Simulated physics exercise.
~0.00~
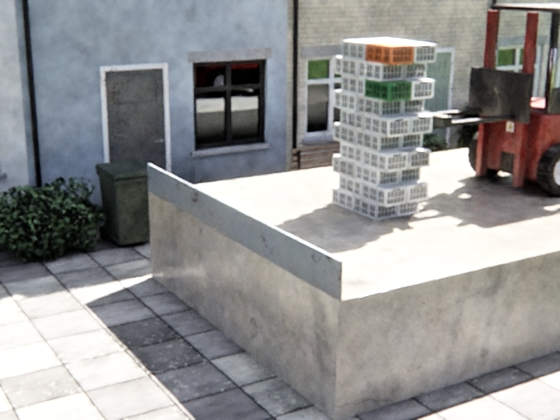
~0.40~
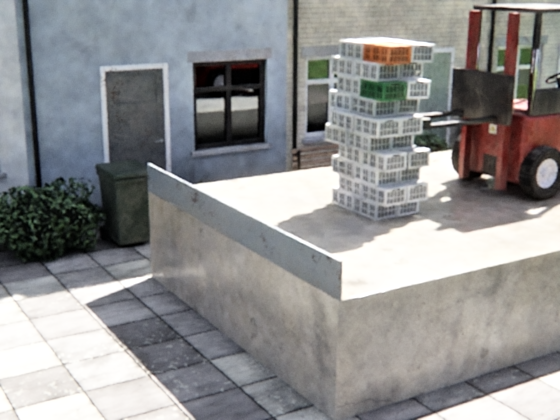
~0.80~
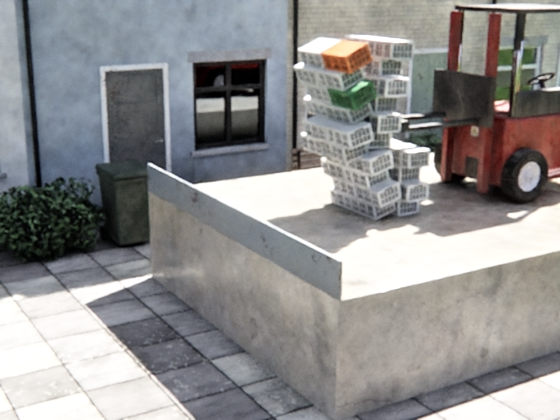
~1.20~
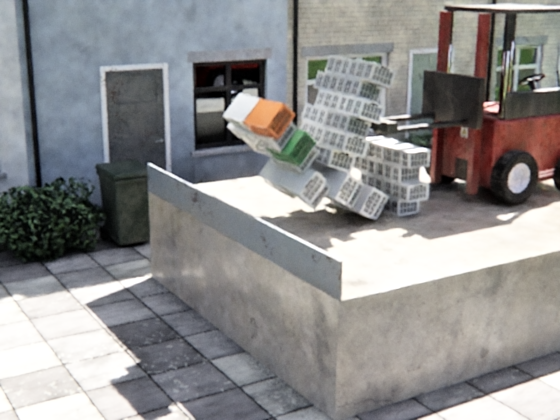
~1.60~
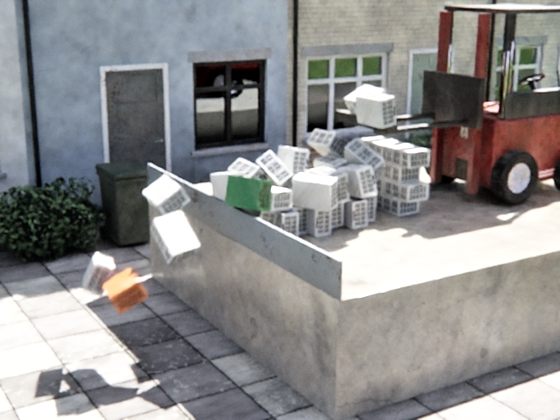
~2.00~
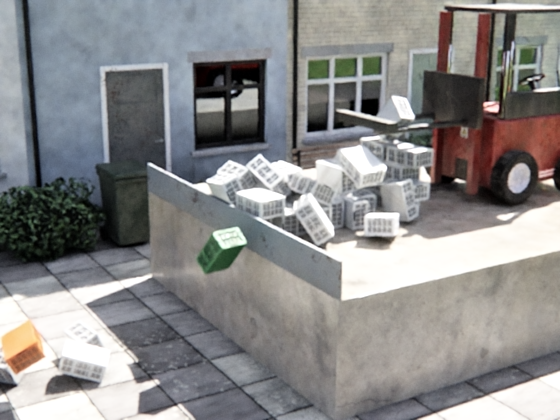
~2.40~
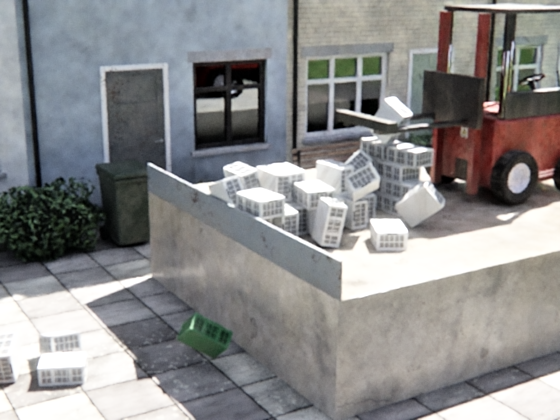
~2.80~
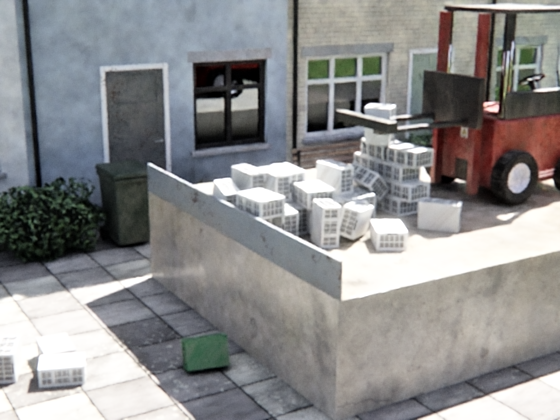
On a loading dock, a forklift topples stacked crates, and a few land on the paving.
